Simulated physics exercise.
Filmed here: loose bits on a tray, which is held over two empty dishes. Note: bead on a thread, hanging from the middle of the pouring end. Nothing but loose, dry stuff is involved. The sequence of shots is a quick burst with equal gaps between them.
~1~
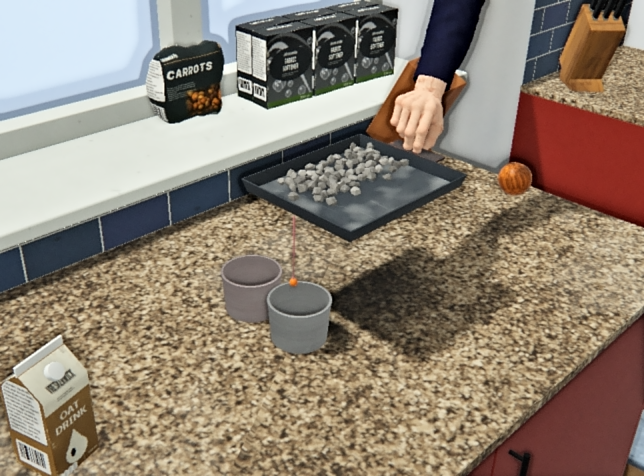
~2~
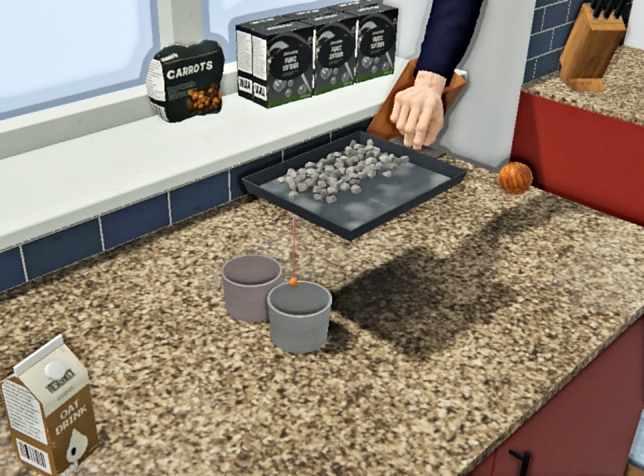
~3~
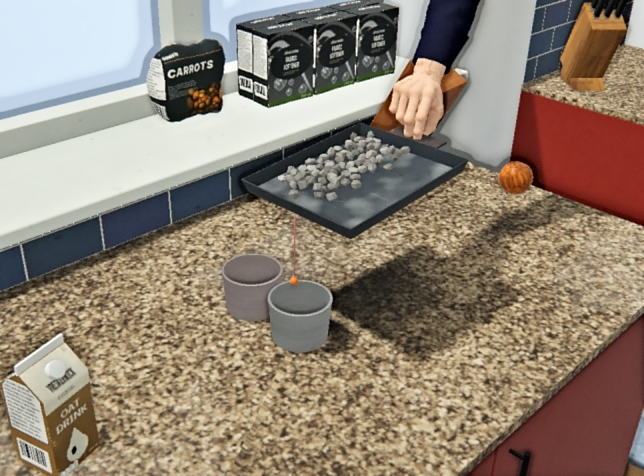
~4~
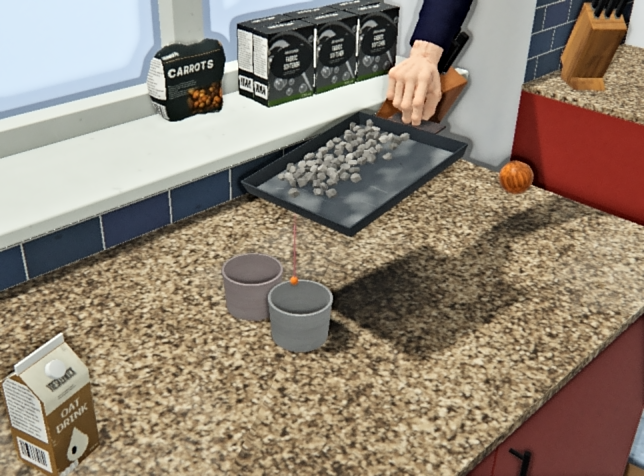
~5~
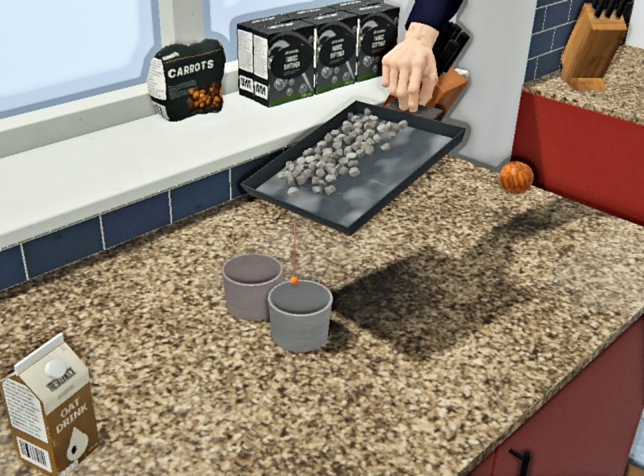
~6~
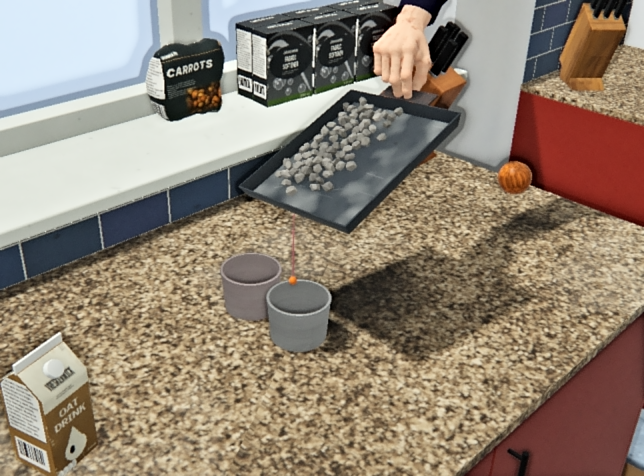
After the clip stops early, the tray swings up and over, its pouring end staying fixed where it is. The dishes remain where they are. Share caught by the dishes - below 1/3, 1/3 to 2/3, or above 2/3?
1/3 to 2/3.
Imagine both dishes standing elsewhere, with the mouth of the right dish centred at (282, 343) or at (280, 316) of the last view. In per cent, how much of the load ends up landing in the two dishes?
10 and 60 %.
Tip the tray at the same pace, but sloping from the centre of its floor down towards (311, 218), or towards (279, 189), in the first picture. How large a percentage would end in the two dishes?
About 10 %, then 80 %.
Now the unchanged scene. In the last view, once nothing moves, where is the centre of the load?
Near (227, 314), more or less.
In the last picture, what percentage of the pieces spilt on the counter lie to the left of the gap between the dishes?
That's about 100 per cent of the spill.
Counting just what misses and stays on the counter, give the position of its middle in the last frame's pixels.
Centre: Roughly (202, 330).
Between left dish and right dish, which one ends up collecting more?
Result: The one at left wins.
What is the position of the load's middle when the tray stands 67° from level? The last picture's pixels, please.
Around (267, 186).
Shortly afterwards, tray tipped steeply; all but a few on the tray; only a few in the air.
Next, tray tipped past a quarter turn; a little on the tray; near a quarter in the left dish; near half outside both; a little in the air.
Some moments later, tray tipped past a quarter turn; only a few in the right dish; near half in the left dish; near half outside both.
In the end, tray tipped past a quarter turn; only a few in the right dish; near half in the left dish; near half outside both.
